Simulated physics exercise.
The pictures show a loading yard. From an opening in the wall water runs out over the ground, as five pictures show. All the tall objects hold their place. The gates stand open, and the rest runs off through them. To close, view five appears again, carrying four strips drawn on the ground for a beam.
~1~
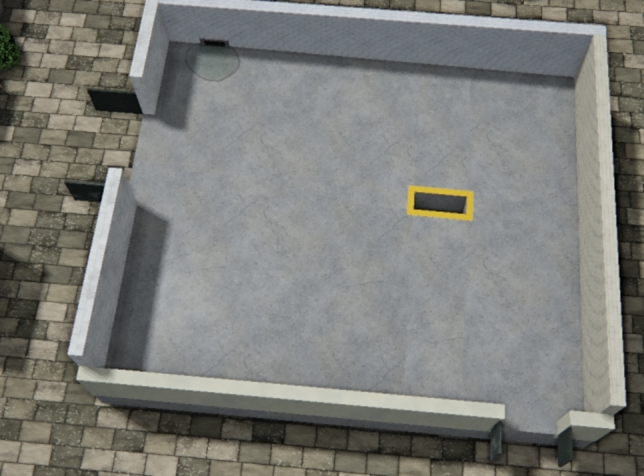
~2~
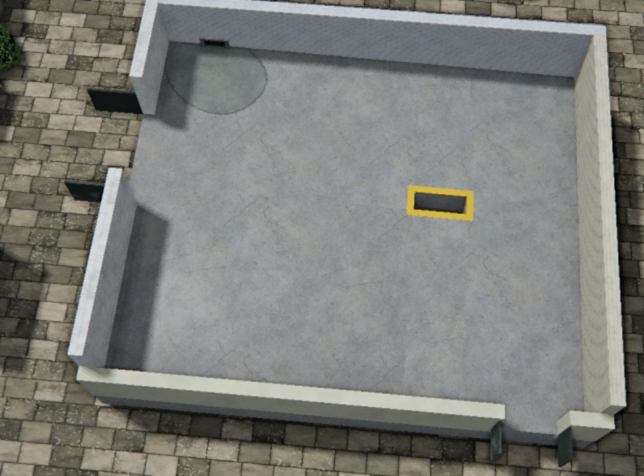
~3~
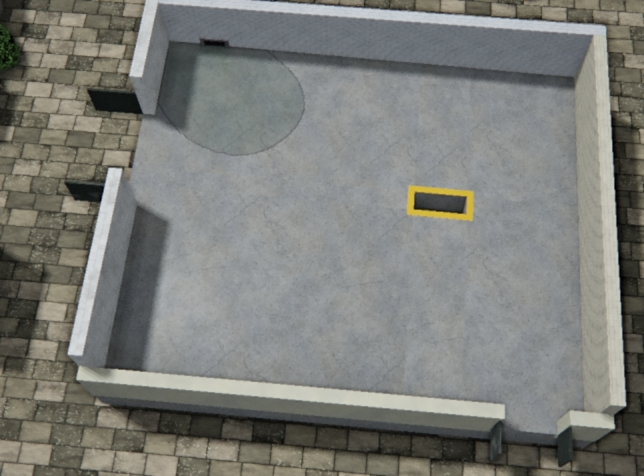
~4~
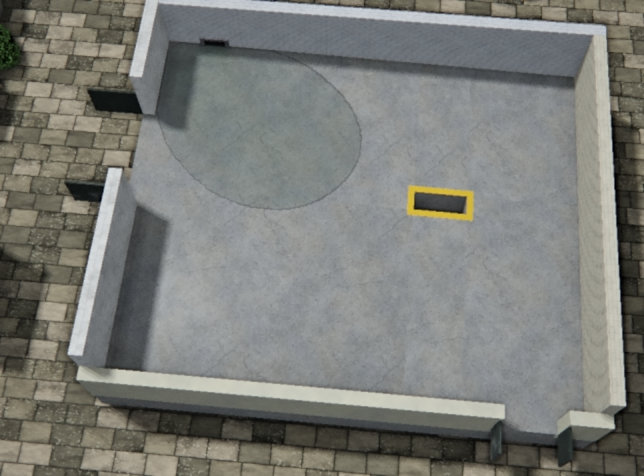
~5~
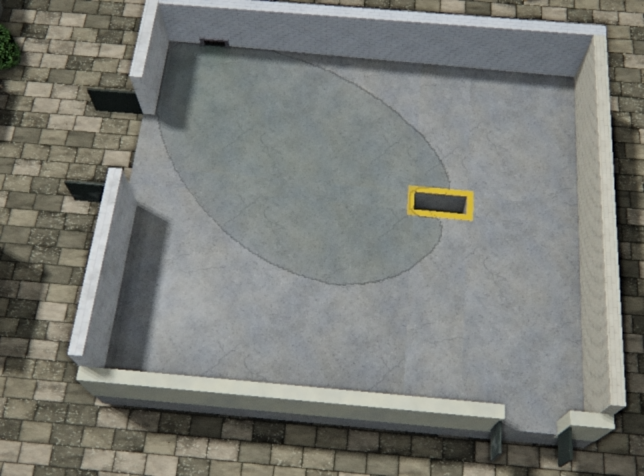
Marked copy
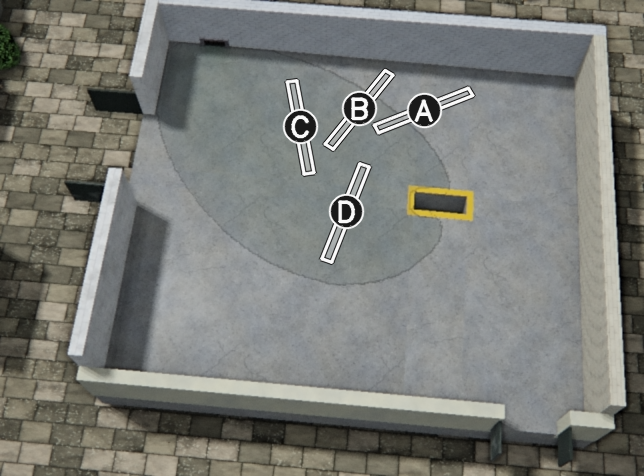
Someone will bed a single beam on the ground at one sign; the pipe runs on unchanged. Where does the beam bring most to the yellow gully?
The best spot is A.
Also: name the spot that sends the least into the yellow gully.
It is C.
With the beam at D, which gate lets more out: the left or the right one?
The right one.
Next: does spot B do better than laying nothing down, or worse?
Spot B is worse.
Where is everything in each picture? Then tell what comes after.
The first picture shows outfall at (215, 42); yellow gully at (440, 203); open gate at (526, 419); open gate at (146, 157); front seen at (193, 70), 1 % of the ground wet; yellow gully still dry.
The second picture shows front seen at (239, 106), 4 % of the ground wet; yellow gully still dry.
The third picture shows front seen at (266, 144), 9 % of the ground wet; yellow gully still dry.
The fourth picture shows front seen at (347, 175), 18 % of the ground wet; yellow gully still dry.
The fifth picture shows front seen at (431, 244), 31 % of the ground wet; yellow gully taking water.
On the marked copy, A from (376, 128) to (470, 91); B from (329, 146) to (389, 72); C from (292, 81) to (309, 173); D from (326, 260) to (364, 165).
If A is chosen, about 23 % of the stream goes into the yellow gully, about 68 % out by the gates.
If B is chosen, about 14 % of the stream goes into the yellow gully, about 77 % out by the gates.
If C is chosen, about 5 % of the stream goes into the yellow gully, about 89 % out by the gates.
If D is chosen, about 16 % of the stream goes into the yellow gully, about 75 % out by the gates.
